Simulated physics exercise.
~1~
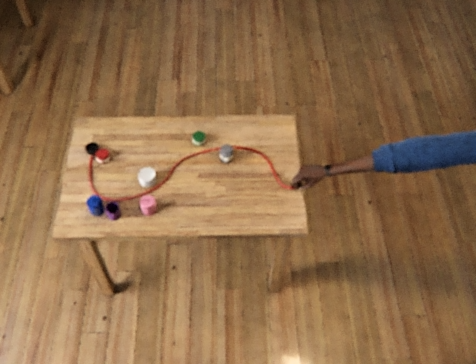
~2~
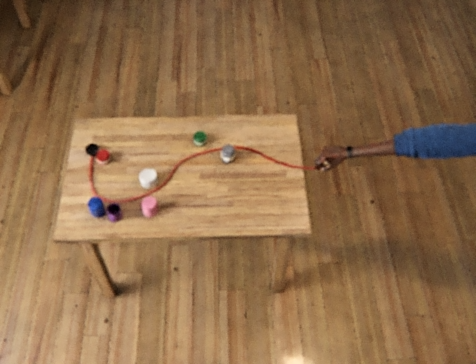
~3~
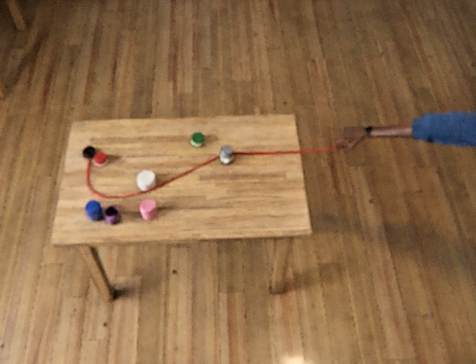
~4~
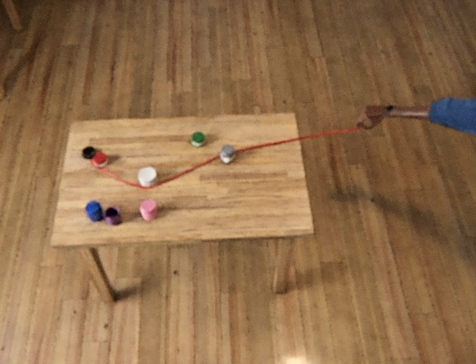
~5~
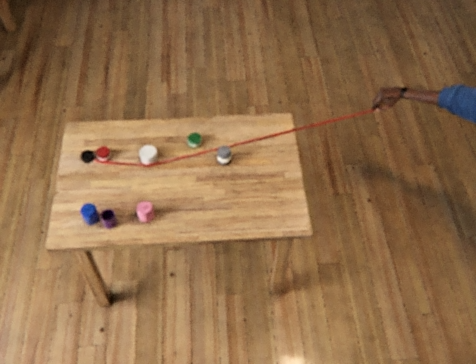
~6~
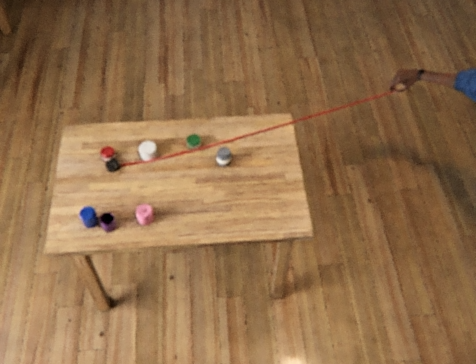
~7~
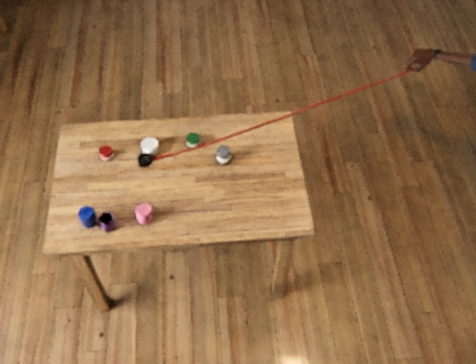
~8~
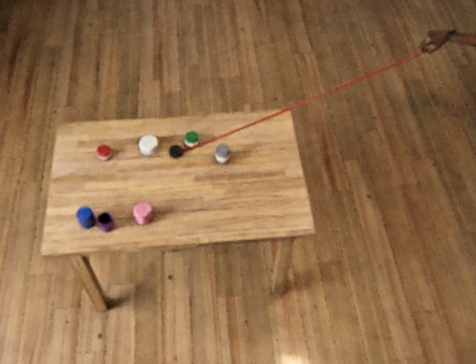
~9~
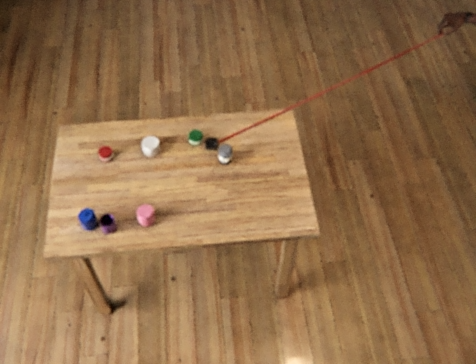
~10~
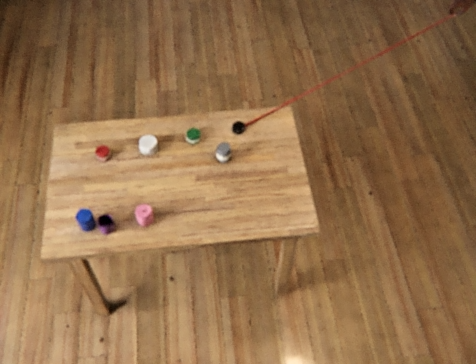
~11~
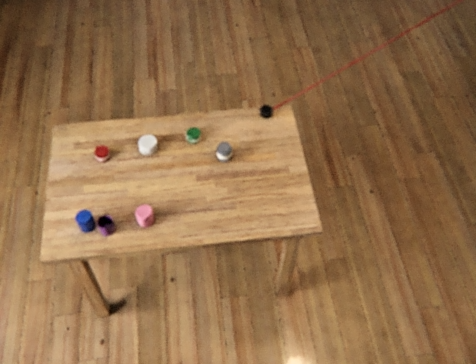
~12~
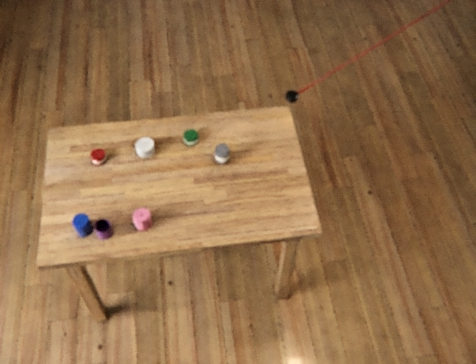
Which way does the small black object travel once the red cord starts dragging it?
It travels to the right, passing the other items until it leaves the tabletop.
Red cord drawn right by a hand, sweeping a white tub back, then dragging a small black object off the wooden table.
